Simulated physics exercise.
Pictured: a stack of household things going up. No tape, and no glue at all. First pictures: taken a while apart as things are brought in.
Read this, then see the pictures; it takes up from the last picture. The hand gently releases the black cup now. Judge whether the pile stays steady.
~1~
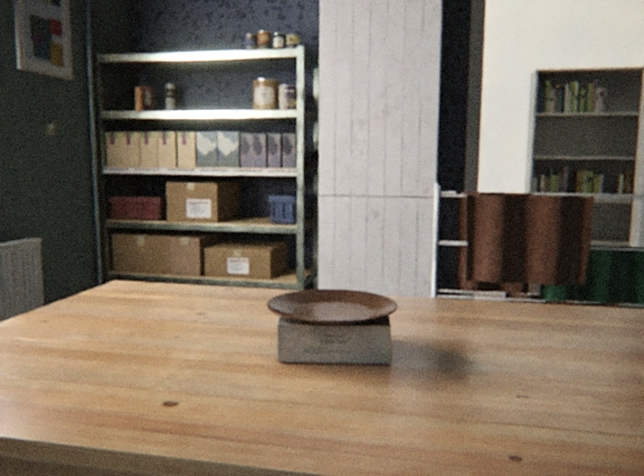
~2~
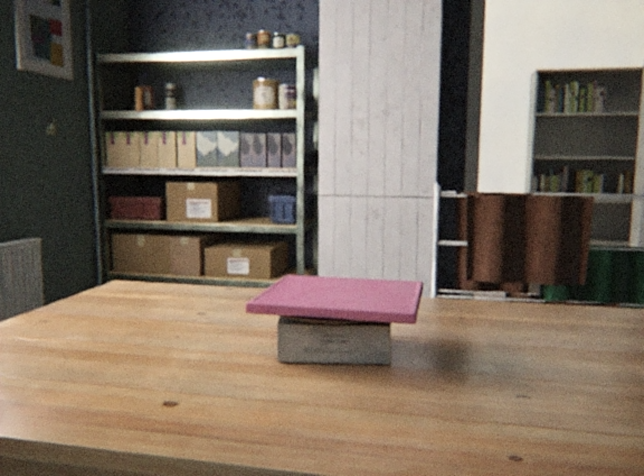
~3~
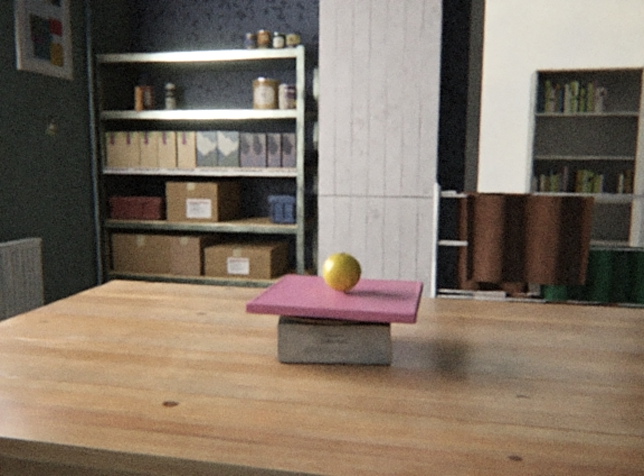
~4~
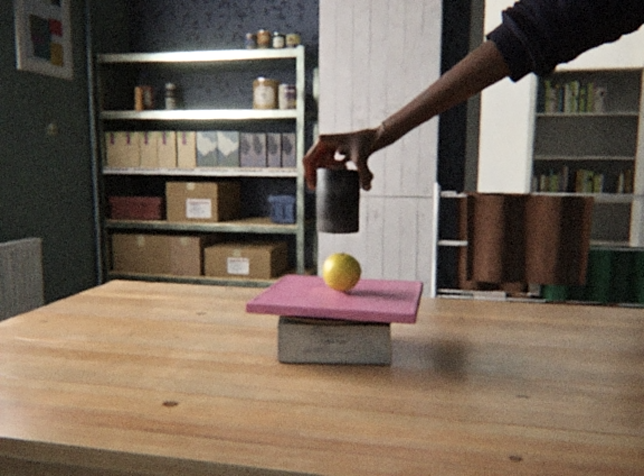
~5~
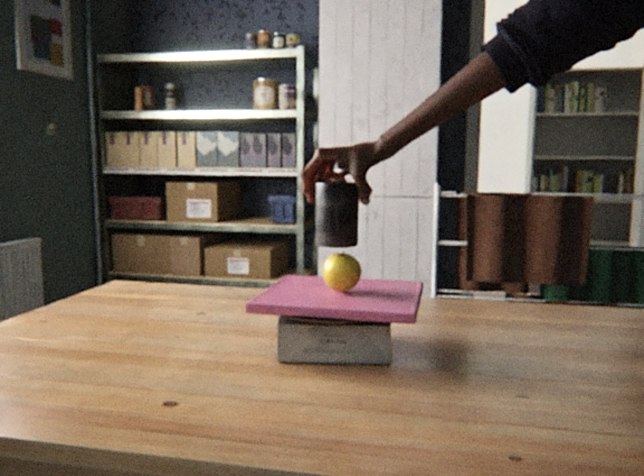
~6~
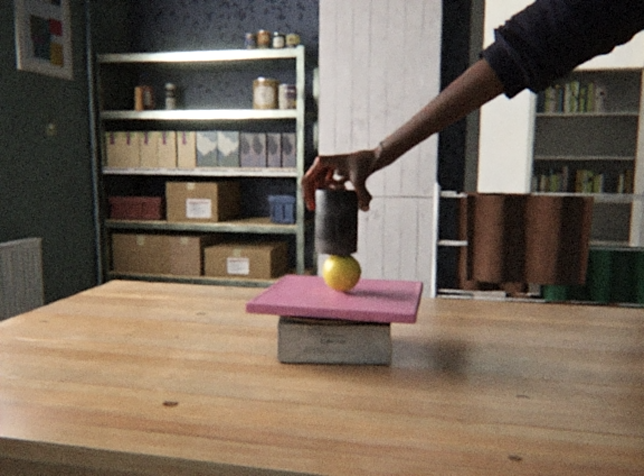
Safe to say it doesn't work.
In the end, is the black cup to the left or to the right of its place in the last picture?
Leftwards.
Then, 0.40 s after the last picture, black cup now fallen.
Then, 0.60 s after the last picture, things are still on the move.
Then, 0.80 s after the last picture, as before.
At rest, fallen, black cup; the other 4 in place. Seen from the same camera at the end, black cup near (167, 317). The pile gives way.
